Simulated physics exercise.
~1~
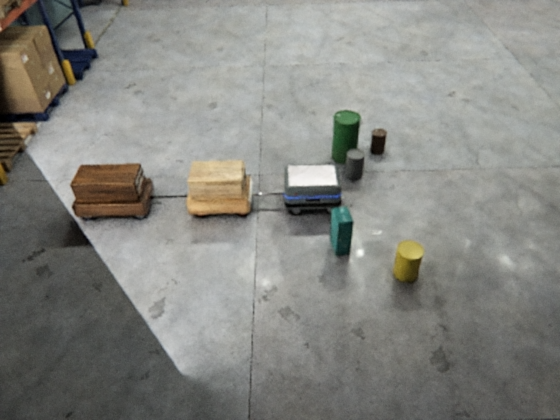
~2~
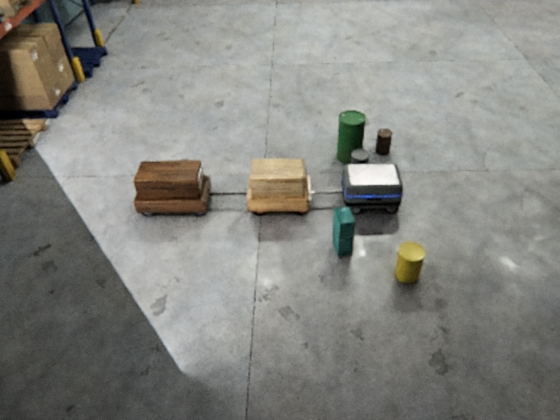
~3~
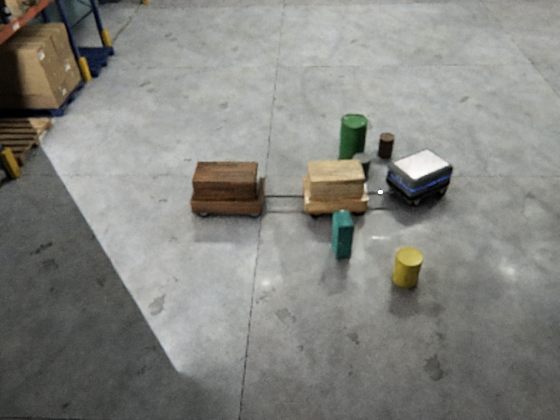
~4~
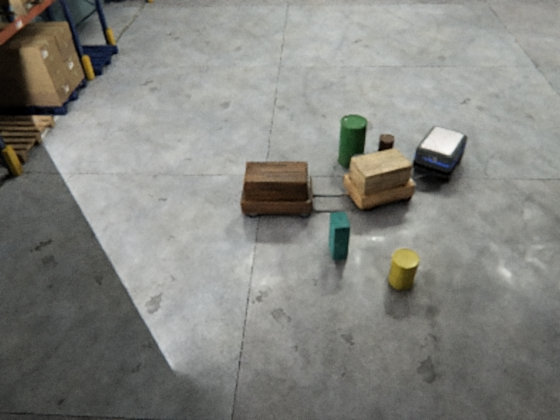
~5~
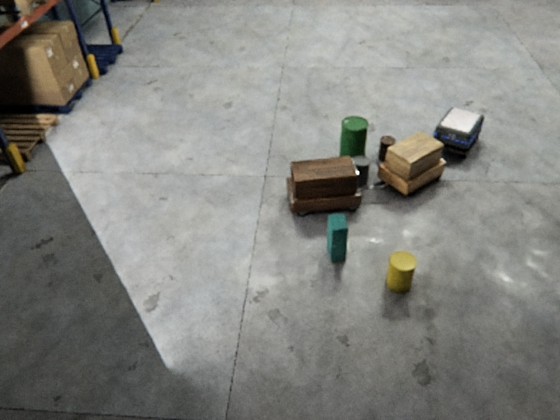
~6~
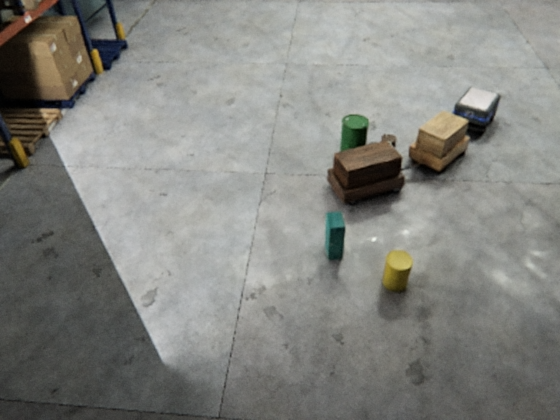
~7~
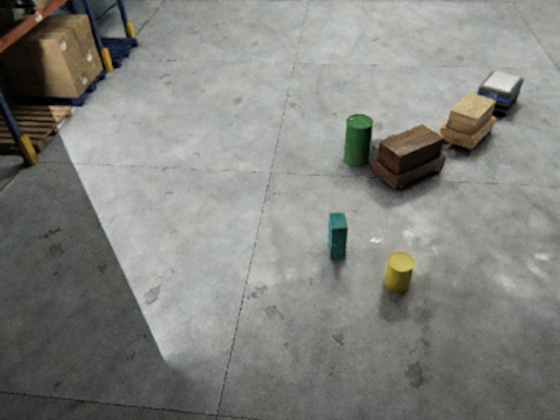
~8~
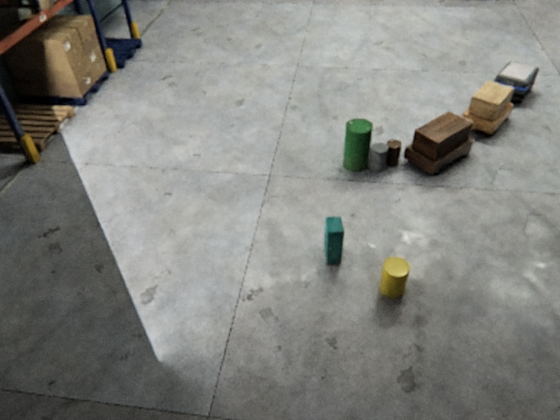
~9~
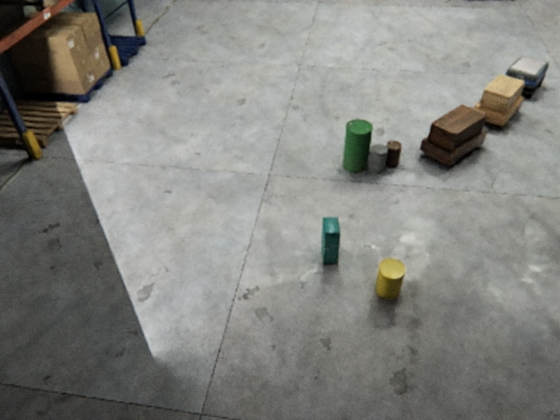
A tug pulling two loaded carts rolls right across a warehouse floor, passes between a green drum and a turquoise box, then curves away toward the upper right. The grey pail ends upright but slightly shifted, beside the drum and brown canister, while the other objects stay in place.
